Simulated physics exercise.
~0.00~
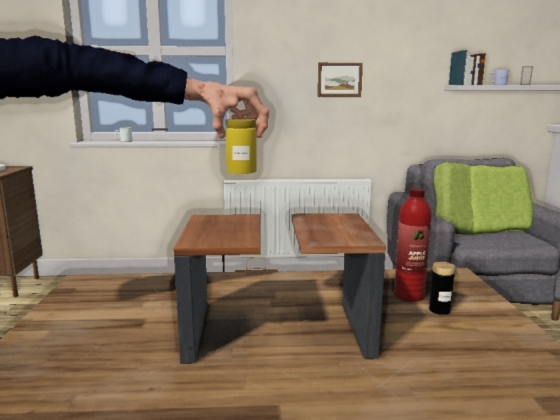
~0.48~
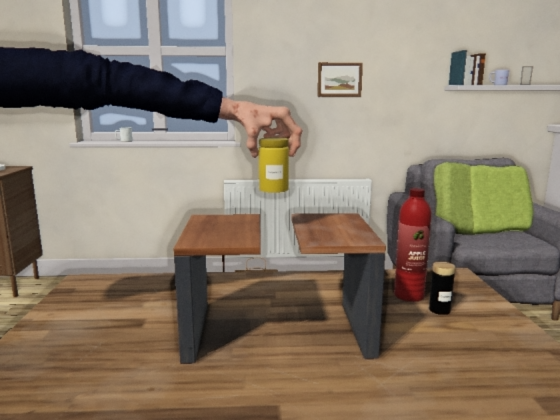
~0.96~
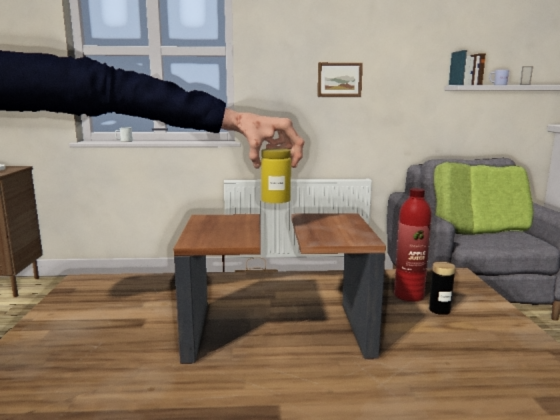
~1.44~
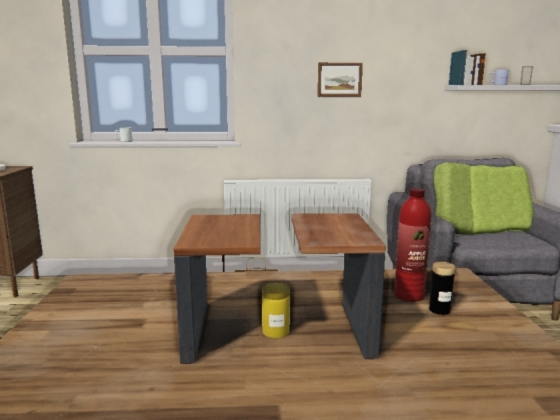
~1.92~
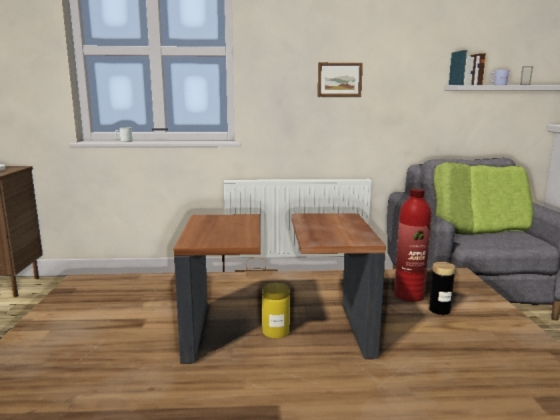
A hand lowers a yellow jar, which drops through the slot onto the table upright.
